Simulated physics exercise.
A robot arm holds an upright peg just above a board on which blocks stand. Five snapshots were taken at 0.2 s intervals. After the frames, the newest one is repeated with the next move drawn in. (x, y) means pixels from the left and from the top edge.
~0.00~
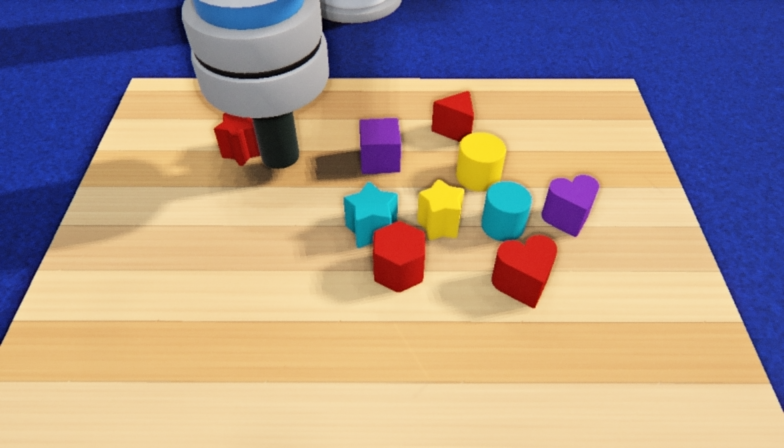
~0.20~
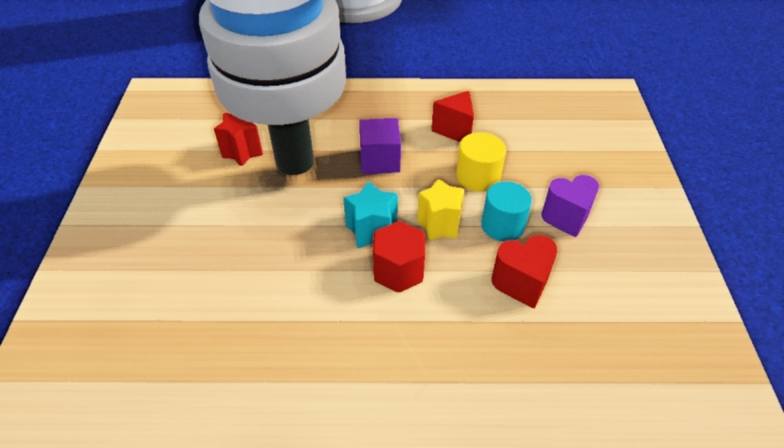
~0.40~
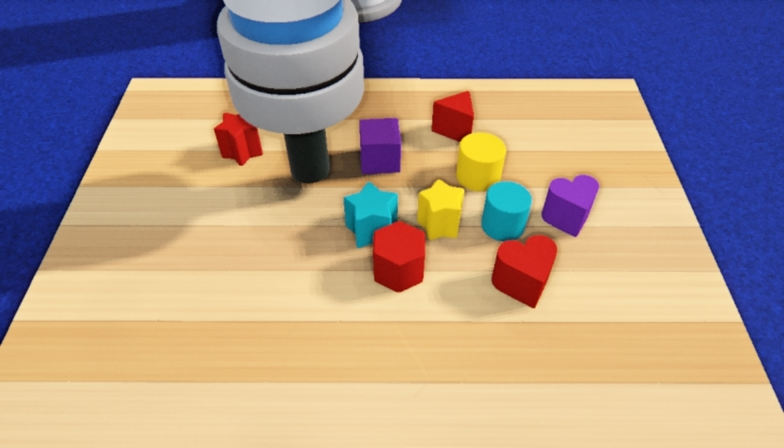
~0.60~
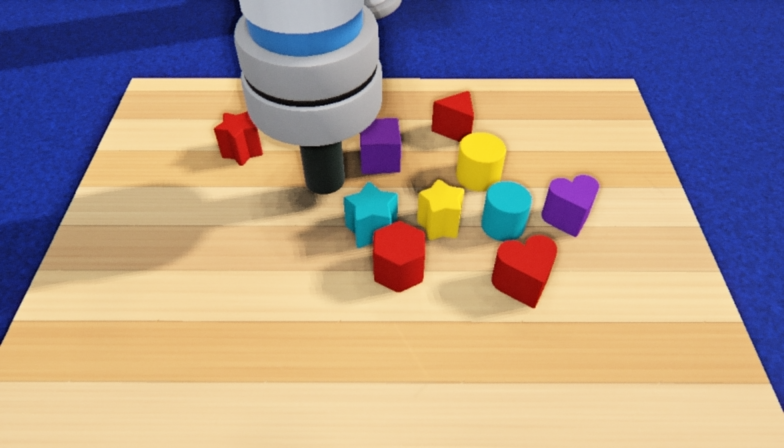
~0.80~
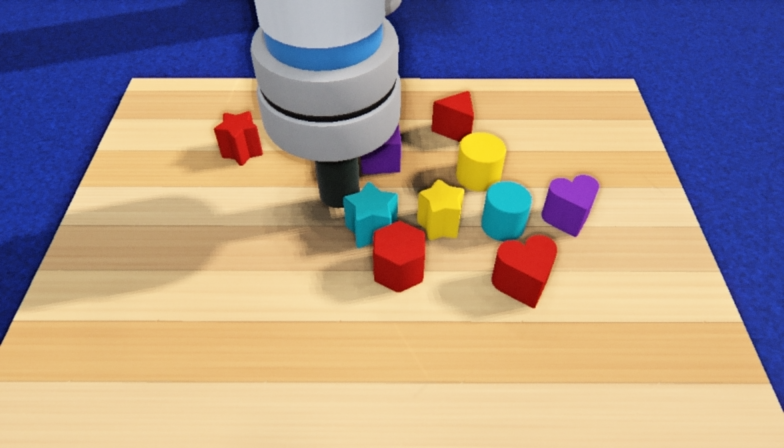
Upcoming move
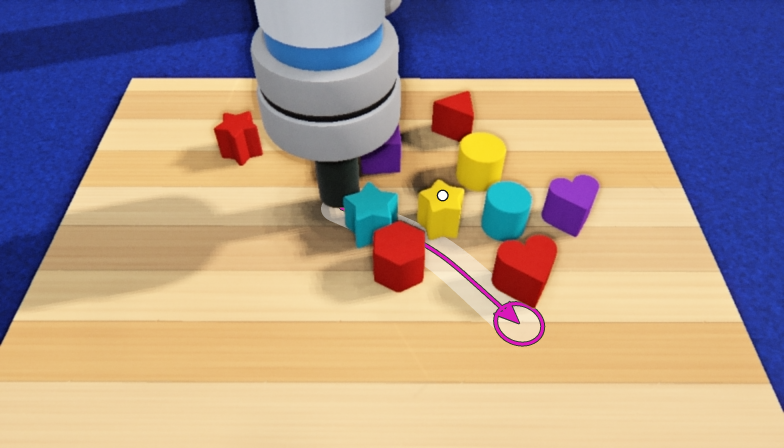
A grey and white robot arm with a blue band and a black peg moves slowly rightward and slightly toward the viewer over a pale wooden board on a blue surface, seen from above at an angle. Red, purple, yellow and turquoise blocks, including stars, cylinders and hearts, sit mostly right of centre, with one red star at upper left. The peg comes close beside the turquoise star, while the blocks and camera stay still.
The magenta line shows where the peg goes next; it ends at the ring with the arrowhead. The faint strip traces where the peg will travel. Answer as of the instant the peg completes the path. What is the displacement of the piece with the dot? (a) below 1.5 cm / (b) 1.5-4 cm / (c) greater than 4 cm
Correct choice: B.
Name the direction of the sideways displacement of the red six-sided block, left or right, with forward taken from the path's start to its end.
It's going to go right.
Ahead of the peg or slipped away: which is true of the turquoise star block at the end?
It is still in front.
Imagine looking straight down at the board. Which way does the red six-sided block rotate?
It turns clockwise.
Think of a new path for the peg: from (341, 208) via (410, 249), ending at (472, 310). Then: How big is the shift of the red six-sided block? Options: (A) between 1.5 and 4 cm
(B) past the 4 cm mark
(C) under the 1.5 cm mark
B.
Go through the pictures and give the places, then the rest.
Tip of the peg at (281, 156), middles of tops, turquoise star block at (371, 201), red six-sided block at (399, 242), yellow star block at (443, 195), red heart-shaped block at (530, 255), in the first frame.
Peg at (295, 163), nothing pushed, in the second frame.
Peg at (310, 170), nothing pushed, in the third frame.
Peg at (325, 181), nothing pushed, in the fourth frame.
Peg at (340, 194), turquoise star block at (371, 201), red six-sided block at (399, 242), yellow star block at (443, 195), red heart-shaped block at (530, 255), in the fifth frame.
The line goes from (341, 208) through (434, 250) to (519, 323); the dot is on the yellow star block.
On the path given first. One third of the way, peg at (403, 221); turquoise star block at (433, 229); red six-sided block at (428, 271), turned 60° clockwise; yellow star block at (450, 198), turned 35° anticlockwise.
Two thirds of the way, peg at (464, 259); turquoise star block at (500, 270); red six-sided block at (446, 293); yellow star block at (469, 204), turned 105° anticlockwise; red heart-shaped block at (559, 267), turned 15° anticlockwise.
At the end, peg at (523, 311); turquoise star block at (565, 328); red six-sided block at (446, 293), turned 125° clockwise; yellow star block at (469, 204), turned 105° anticlockwise; red heart-shaped block at (591, 280), turned 75° anticlockwise.
